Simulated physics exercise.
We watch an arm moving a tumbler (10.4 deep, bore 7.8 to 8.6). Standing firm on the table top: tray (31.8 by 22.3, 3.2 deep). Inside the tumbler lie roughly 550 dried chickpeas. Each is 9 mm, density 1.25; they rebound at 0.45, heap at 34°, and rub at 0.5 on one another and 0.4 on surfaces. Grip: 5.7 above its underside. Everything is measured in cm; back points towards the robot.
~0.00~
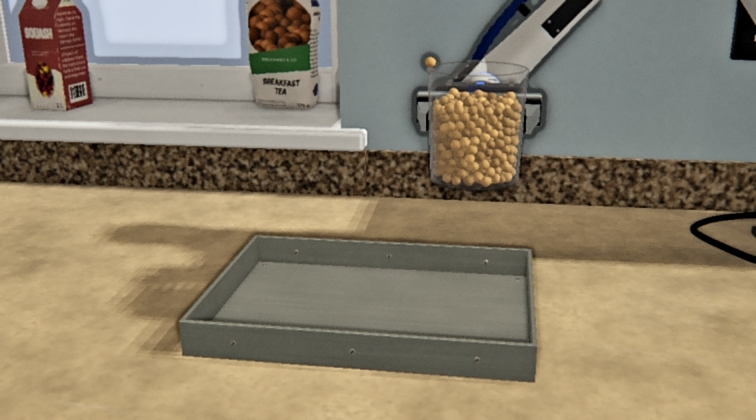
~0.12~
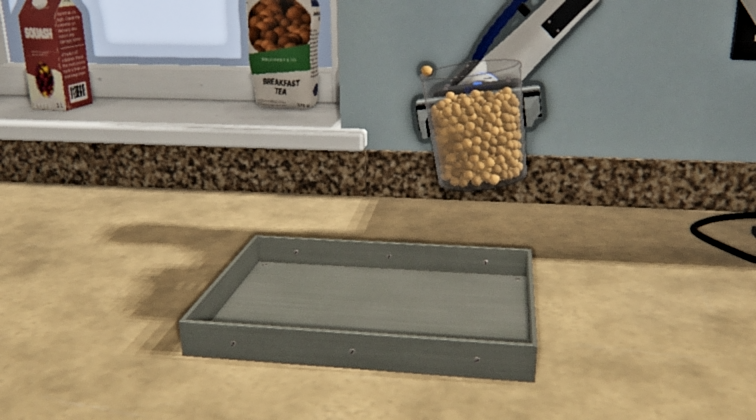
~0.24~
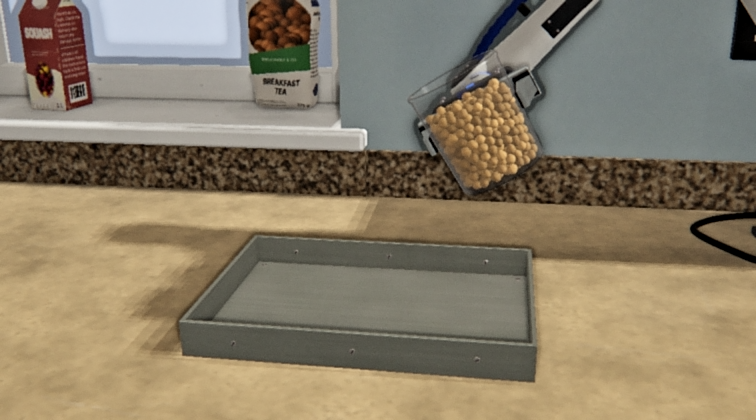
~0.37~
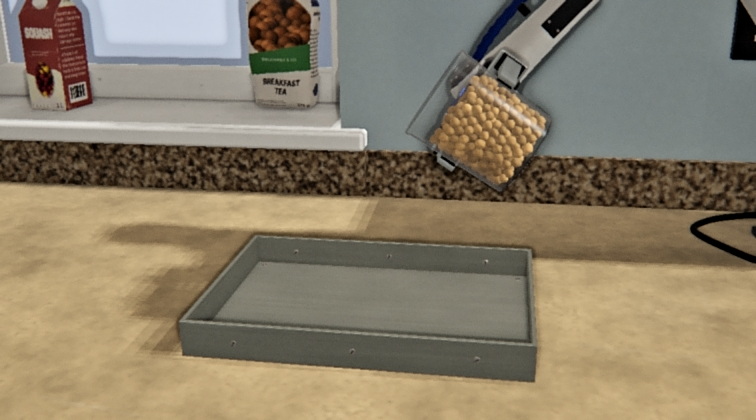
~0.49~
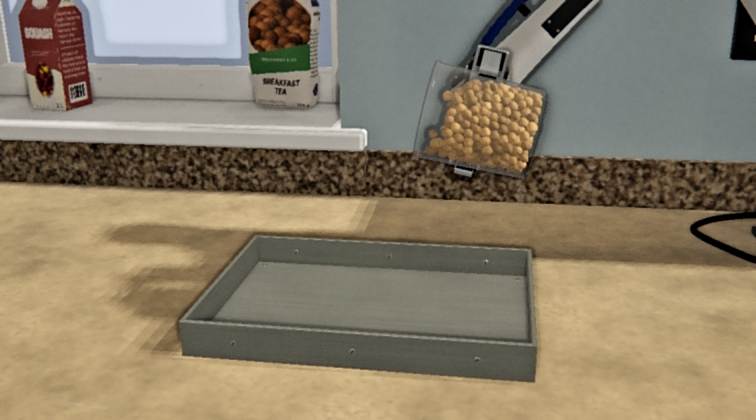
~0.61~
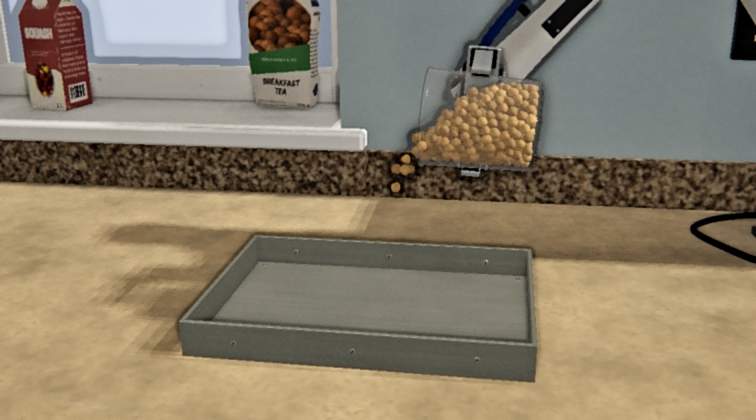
At the start, a robot arm holds an upright clear tumbler full of chickpeas above a counter, behind an empty grey tray. The arm steadily tilts the tumbler to the left until it lies nearly on its side, the chickpeas shift toward its mouth, and a few drop out past the rim.
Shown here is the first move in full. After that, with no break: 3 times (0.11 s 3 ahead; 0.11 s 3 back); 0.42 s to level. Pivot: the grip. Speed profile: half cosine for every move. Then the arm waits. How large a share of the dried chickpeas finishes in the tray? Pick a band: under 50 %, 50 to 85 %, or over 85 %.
50 to 85 %.
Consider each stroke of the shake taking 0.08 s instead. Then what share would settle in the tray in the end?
Then about 80 per cent.
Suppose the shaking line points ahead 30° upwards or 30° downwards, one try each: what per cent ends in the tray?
First try about 80 %, second try about 55 %.
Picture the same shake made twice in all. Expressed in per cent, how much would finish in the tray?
It would come to around 60 %.
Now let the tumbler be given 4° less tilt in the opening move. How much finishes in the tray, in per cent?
Roughly 65 percent.
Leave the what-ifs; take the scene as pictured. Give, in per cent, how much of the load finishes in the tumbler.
Around 25 per cent.
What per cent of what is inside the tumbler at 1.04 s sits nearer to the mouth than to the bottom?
Roughly 70 %.
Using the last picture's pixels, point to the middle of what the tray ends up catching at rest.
About (329, 302).
By 1.04 s, tilted 86° forward, highest piece 21 above the table; 271 in the tumbler, 210 in the tray, 72 in flight or on a rim.
By 1.47 s, tilted 45° forward, highest piece 22 above the table; 399 in the tray, 148 in the tumbler, 6 in flight or on a rim.
By 1.89 s, level, highest piece 20 above the table; 405 in the tray, 148 in the tumbler.
By 2.94 s, level, highest piece 20 above the table; 405 in the tray, 148 in the tumbler.
Final count, 405 in the tray, 148 in the tumbler. That is 73 % in the tray.
